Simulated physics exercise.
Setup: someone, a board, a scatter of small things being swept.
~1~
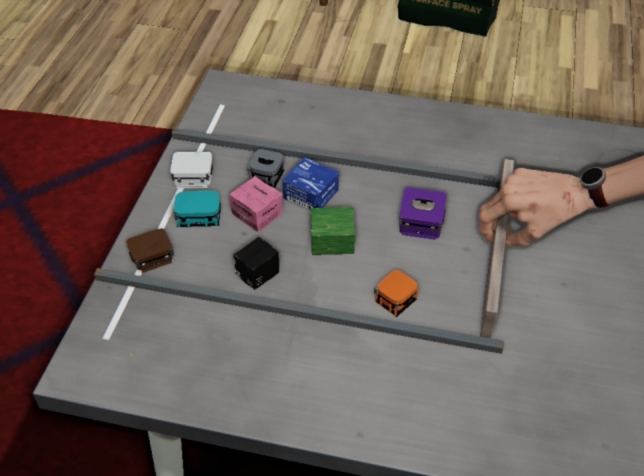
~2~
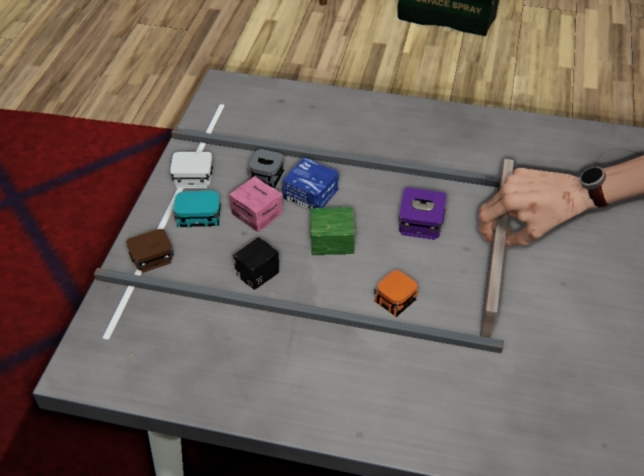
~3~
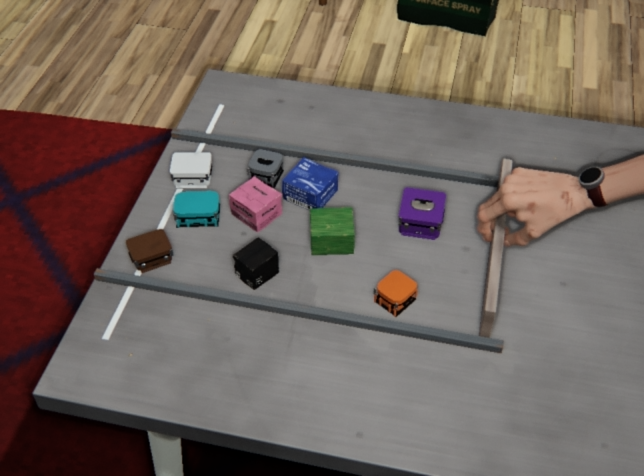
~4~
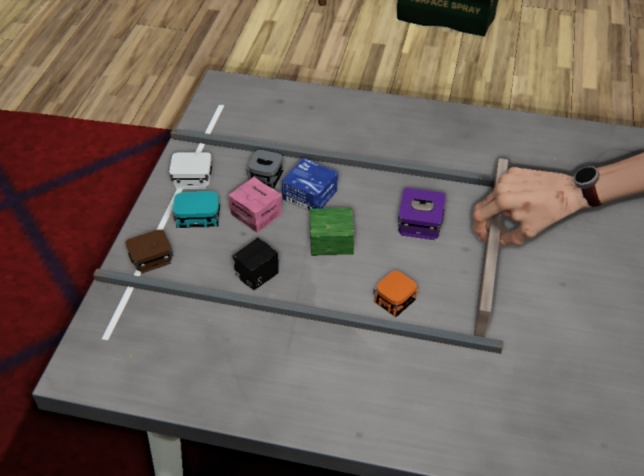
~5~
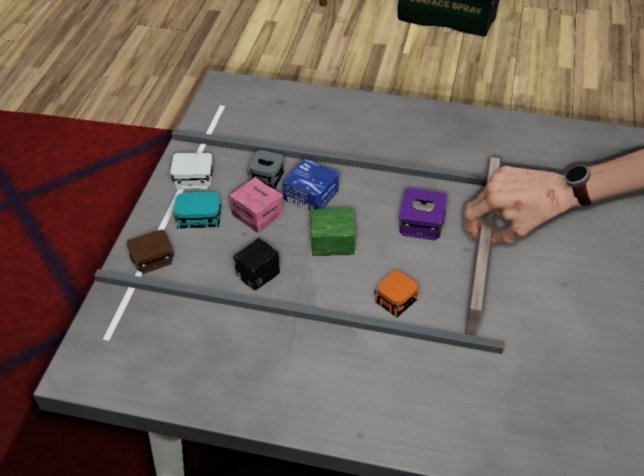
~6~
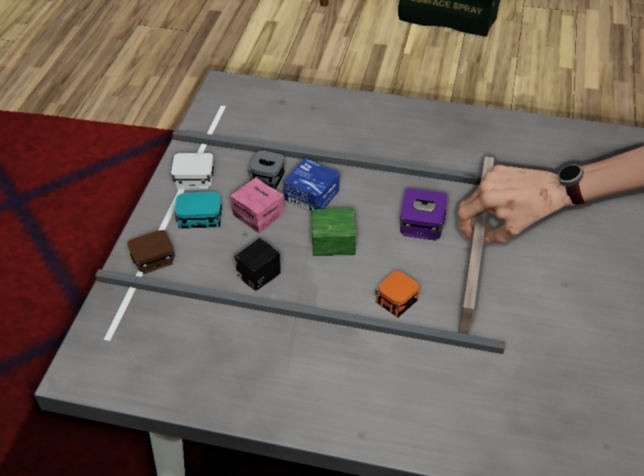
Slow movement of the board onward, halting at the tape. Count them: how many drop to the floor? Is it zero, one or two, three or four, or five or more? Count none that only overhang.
It is five or more.
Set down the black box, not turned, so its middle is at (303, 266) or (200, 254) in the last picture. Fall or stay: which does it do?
One after the other: It ends up falling; it ends up falling.
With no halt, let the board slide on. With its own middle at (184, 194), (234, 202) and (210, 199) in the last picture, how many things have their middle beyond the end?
Respectively 6, 0 and 4.
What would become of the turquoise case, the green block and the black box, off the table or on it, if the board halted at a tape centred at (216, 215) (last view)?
The turquoise case? It does not stay. The green block? It is safe. The black box? It is safe.
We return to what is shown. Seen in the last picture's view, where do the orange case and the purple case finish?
(131, 254) and (163, 177), roughly.
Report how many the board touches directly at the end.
That number would be 3.
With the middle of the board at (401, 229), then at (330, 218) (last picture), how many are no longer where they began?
By then 2, and 5.
Soon after, none off yet; brown case at rest near (152, 253); white case at rest near (193, 172); turquoise case at rest near (199, 211).
Then, none off yet; brown case at rest near (152, 253); white case moved a little near (175, 172); turquoise case moved about its own width near (164, 212).
At rest, the number that fall off is five or more; fallen, blue box, black box, pink box, grey case, turquoise case, white case and brown case.
